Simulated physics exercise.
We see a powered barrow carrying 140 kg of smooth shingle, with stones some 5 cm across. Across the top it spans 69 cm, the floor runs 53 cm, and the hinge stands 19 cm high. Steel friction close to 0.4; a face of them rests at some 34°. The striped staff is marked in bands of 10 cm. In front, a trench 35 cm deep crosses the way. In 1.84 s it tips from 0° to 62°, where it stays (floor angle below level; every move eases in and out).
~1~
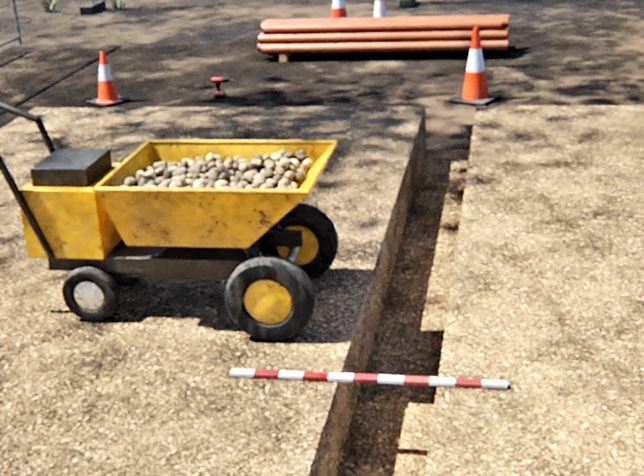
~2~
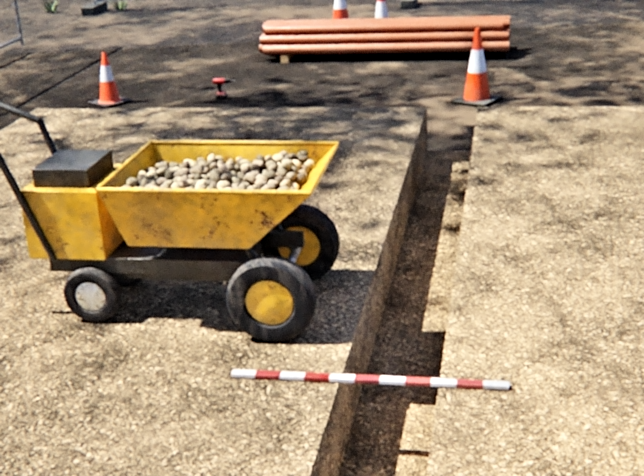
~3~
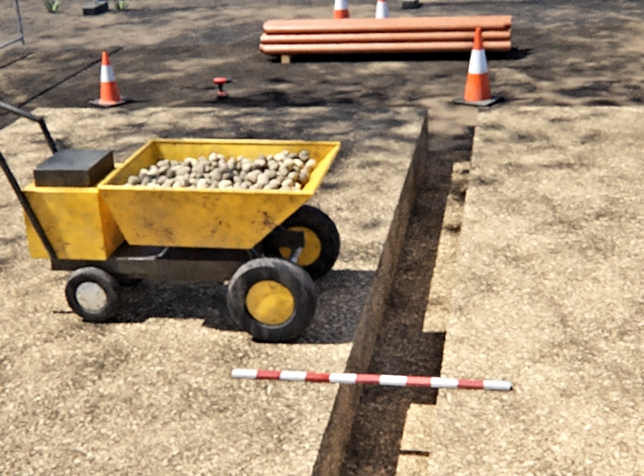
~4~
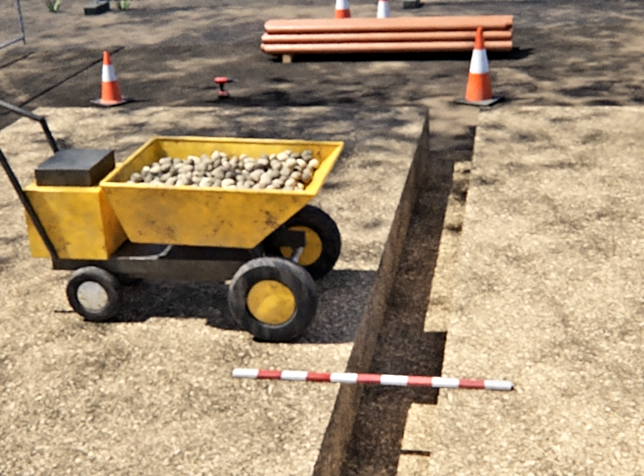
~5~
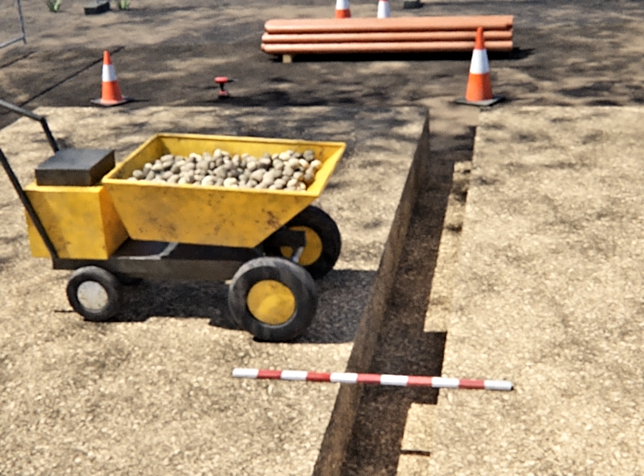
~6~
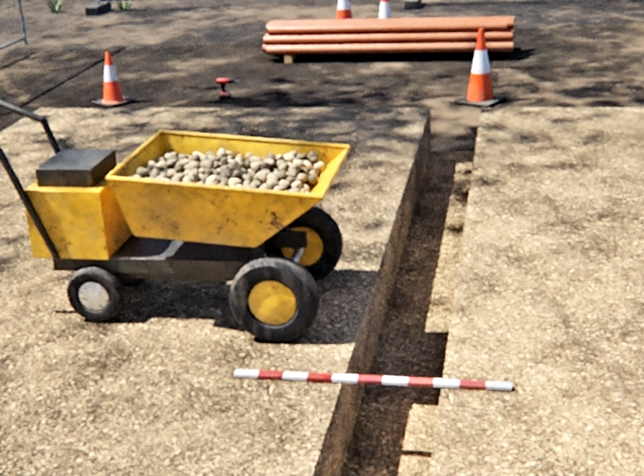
The clip opens on a yellow powered barrow holding a heap of smooth stones in a level tray, standing left of a narrow trench with a red-and-white pole across it. The tray stays still at first, then tilts slightly, its rear rising, while the barrow remains in place.
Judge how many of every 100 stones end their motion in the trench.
I would put it near 53 out of 100.
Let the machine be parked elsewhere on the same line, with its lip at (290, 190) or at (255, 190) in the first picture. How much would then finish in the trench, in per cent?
That gives roughly 75 per cent and roughly 100 per cent.
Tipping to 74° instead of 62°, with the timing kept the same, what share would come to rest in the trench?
Roughly 55 percent.
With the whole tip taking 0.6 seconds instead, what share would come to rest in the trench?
Roughly 35 per cent.
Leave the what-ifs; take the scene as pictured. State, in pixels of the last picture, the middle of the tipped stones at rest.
The middle should be near (447, 355).
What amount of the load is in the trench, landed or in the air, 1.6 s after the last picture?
By that moment, roughly 30 per cent of the load.
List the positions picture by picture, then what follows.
The tray is at 0°, its lip at (309, 192); the top of the load is at (274, 163), in the first frame.
The tray is at 0°, its lip at (311, 193); the top of the load is at (275, 164), in the second frame.
Lip at (313, 194), floor tilted 1°, highest stones at (268, 164), in the third frame.
Lip at (316, 194), floor tilted 2°, highest stones at (269, 163), in the fourth frame.
The tray is at 3°, its lip at (319, 195); the top of the load is at (216, 165), in the fifth frame.
The tray is at 4°, its lip at (323, 197); the top of the load is at (191, 164), in the sixth frame.
Then, 1.1 s after the last picture the floor is at 52°, 99 % in the tray, 1 % in the trench; the foremost stones are at (415, 252).
Then, 1.6 s after the last picture the floor is at 62°, 37 % in the tray, 29 % in the trench, 33 % past the trench; the foremost stones are at (567, 309).
Then, 2.0 s after the last picture the floor is at 62°, 12 % in the tray, 41 % in the trench, 47 % past the trench; the foremost stones are past the picture's edge.
Then, 3.9 s after the last picture the floor is at 62°, 0 % in the tray, 53 % in the trench, 47 % past the trench; the foremost stones are past the picture's edge.
